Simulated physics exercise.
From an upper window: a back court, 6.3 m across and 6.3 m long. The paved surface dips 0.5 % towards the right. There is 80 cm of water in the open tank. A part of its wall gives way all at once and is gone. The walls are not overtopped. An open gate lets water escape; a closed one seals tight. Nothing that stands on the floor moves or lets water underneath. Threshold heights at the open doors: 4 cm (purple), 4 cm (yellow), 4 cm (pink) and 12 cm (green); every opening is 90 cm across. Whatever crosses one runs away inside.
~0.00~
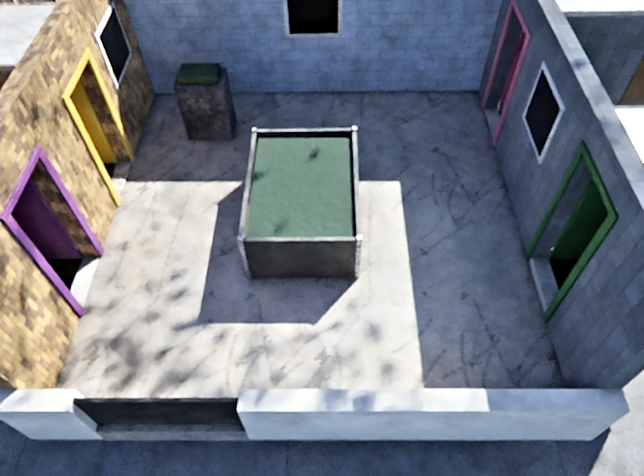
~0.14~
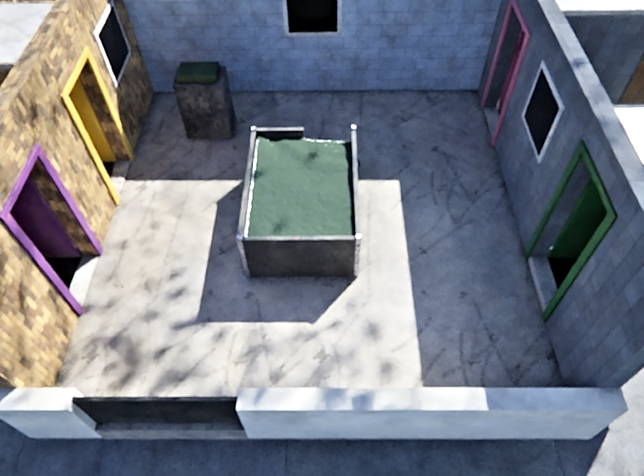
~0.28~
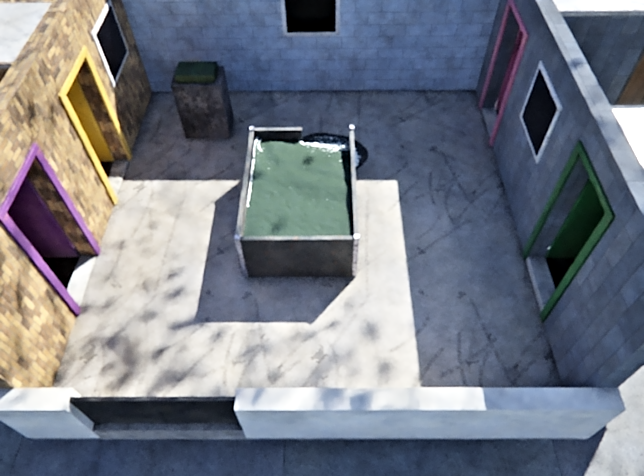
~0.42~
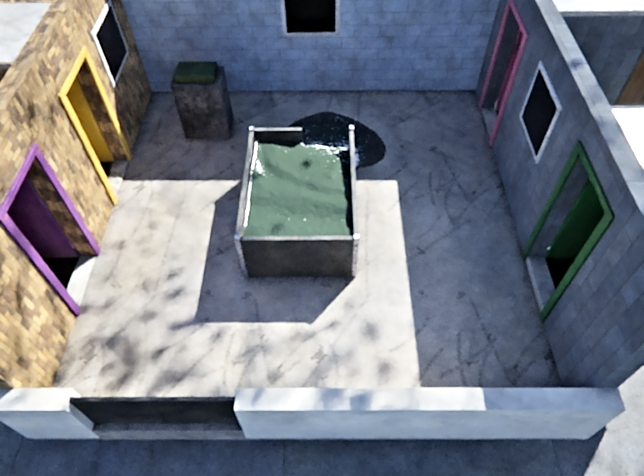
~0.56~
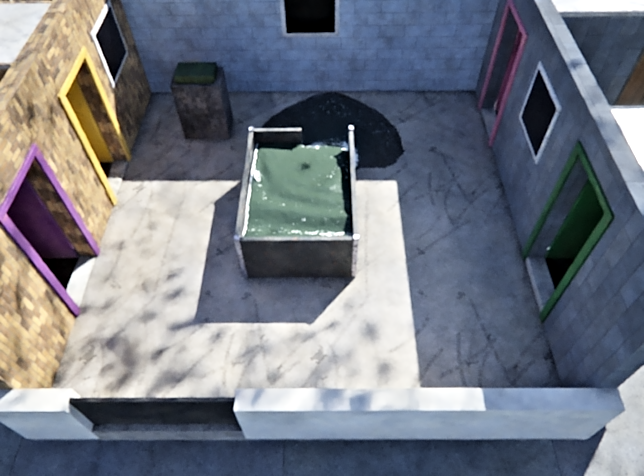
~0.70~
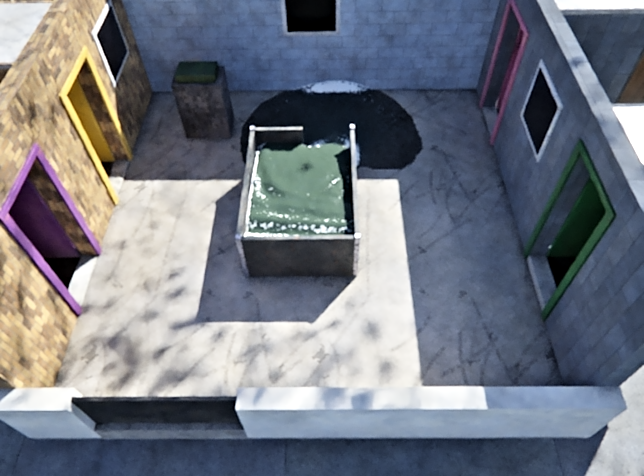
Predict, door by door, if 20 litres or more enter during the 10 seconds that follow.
Door by door: At the purple door it does not reach the limit; at the yellow door it stays under the limit; at the pink door it exceeds the limit; at the green door it keeps below the limit.
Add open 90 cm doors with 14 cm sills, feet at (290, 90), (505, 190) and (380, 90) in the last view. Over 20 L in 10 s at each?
In turn: Above, not over, over.
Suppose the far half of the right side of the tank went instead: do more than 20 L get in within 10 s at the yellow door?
Against that limit: Yellow under.
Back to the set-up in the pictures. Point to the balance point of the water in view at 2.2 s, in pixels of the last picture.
At about (324, 166).
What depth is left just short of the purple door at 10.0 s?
Roughly 1.5 cm deep.
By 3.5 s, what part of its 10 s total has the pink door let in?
Some 35 per cent by then.
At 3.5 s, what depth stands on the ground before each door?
Depths in cm: Purple 0, yellow 4, pink 17, green 1.
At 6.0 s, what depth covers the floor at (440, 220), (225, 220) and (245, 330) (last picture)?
In that order: 3, 4 and 3 cm.
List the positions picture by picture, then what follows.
The open tank at (302, 183) is whole and still, 80 cm deep, in the first picture.
The front is at a hidden place, 0.5 m from the gap on the open tank's far side; 0.2 m2 of floor is under water; 80 cm left at the back of the open tank, in the second picture.
The front is at a hidden place, 0.9 m from the gap on the open tank's far side; 0.8 m2 of floor is under water; 80 cm left at the back of the open tank, in the third picture.
The front is at (333, 116), 1.4 m from the gap on the open tank's far side; 1.9 m2 of floor is under water; 80 cm left at the back of the open tank, in the fourth picture.
The front is at (338, 96), 2.1 m from the gap on the open tank's far side; 3.6 m2 of floor is under water; 74 cm left at the back of the open tank, in the fifth picture.
The front is at (373, 91), 2.3 m from the gap on the open tank's far side; 5.1 m2 of floor is under water; 67 cm left at the back of the open tank, in the sixth picture.
After 1.4 s water covers 20 % of the floor and is deepest (38 cm) near (327, 95); purple door not reached, yellow door not reached, pink door not reached, green door not reached.
After 2.2 s water covers 25 % of the floor and is deepest (38 cm) near (467, 94); purple door not reached, yellow door not reached, pink door 16 cm at the sill, 11 L in, green door not reached.
After 3.5 s water covers 45 % of the floor and is deepest (26 cm) near (159, 103); purple door not reached, yellow door 4 cm at the sill, 0 L in, pink door 17 cm at the sill, 116 L in, green door not reached.
After 6.0 s water covers 90 % of the floor and is deepest (16 cm) near (468, 100); purple door 2 cm at the sill, 0 L in, yellow door 5 cm at the sill, 1 L in, pink door 13 cm at the sill, 257 L in, green door 3 cm at the sill, 0 L in.
After 10.0 s water covers 100 % of the floor and is deepest (12 cm) near (290, 284); purple door 2 cm at the sill, 0 L in, yellow door 3 cm at the sill, 3 L in, pink door 8 cm at the sill, 346 L in, green door 3 cm at the sill, 0 L in.
